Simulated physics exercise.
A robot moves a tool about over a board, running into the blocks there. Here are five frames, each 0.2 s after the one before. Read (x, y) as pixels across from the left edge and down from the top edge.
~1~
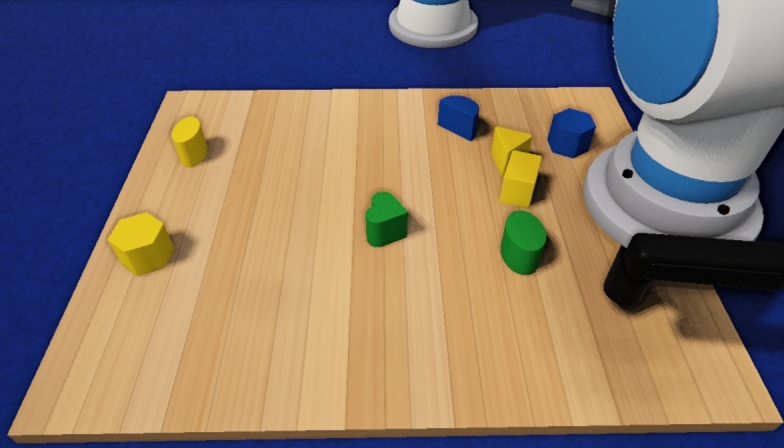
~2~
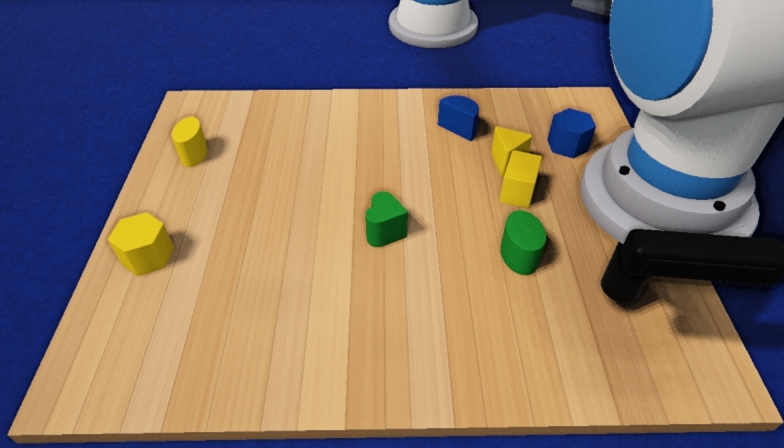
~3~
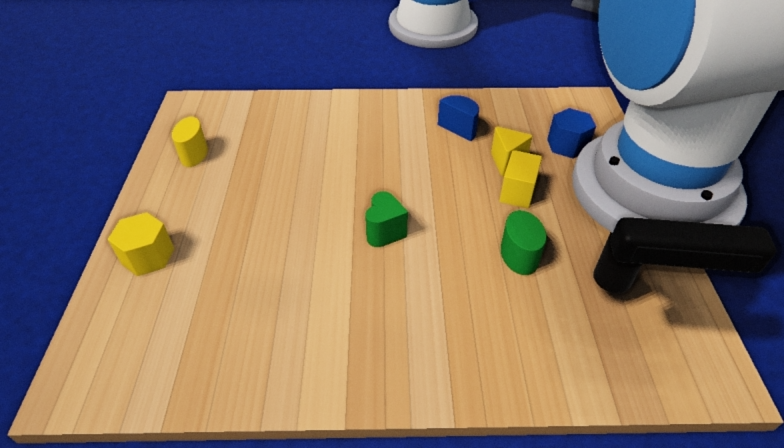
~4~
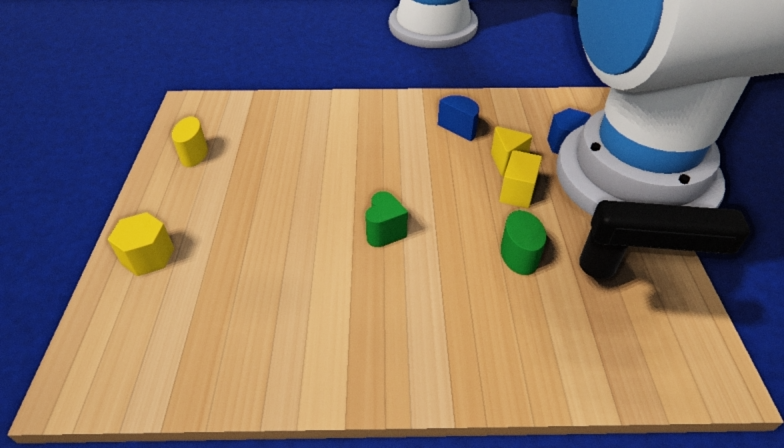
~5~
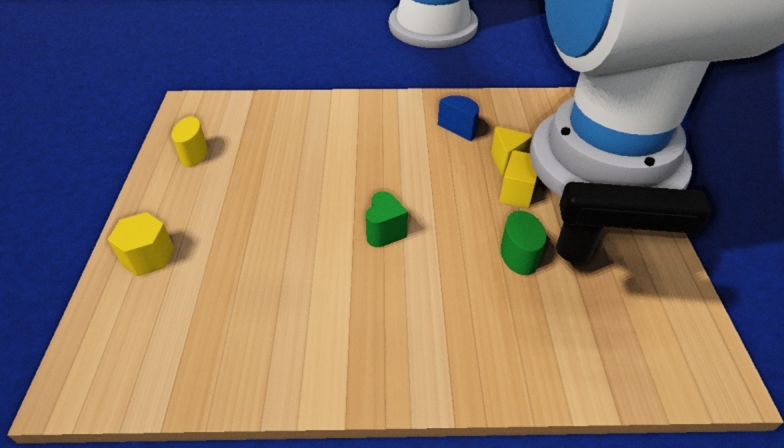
A white and blue robot arm with a black tool moves at the right of a wooden board on blue ground, seen from above at an angle. Yellow blocks sit at left, a green heart-shaped one mid-board, and yellow, blue and green ones at right. Slowly, then faster, the arm shifts a short way left and up the view, covering a blue block, while the camera stays still.
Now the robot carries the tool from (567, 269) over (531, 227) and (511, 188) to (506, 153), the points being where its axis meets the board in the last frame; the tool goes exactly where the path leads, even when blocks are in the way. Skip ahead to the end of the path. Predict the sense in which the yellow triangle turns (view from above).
Turns clockwise.
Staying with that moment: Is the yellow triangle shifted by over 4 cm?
Yes, I think so.
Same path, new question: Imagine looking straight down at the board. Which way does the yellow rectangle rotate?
Spins counterclockwise.
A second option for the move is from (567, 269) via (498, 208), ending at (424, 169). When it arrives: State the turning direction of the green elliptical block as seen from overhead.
Direction: Anticlockwise.
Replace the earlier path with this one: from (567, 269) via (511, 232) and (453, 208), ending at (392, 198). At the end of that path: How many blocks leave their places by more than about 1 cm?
I predict one.
On the path given first. One third of the way, tool at (535, 207); green elliptical block at (517, 225), turned 20° anticlockwise.
Two thirds of the way, tool at (515, 168); yellow triangle at (502, 118), turned 40° clockwise; yellow rectangle at (514, 138), turned 20° anticlockwise; green elliptical block at (517, 225), turned 20° anticlockwise.
At the end, tool at (510, 134); blue D-shaped block in place; yellow triangle at (495, 90), turned 40° clockwise; yellow rectangle at (508, 107), turned 25° anticlockwise; green elliptical block at (517, 225), turned 20° anticlockwise.
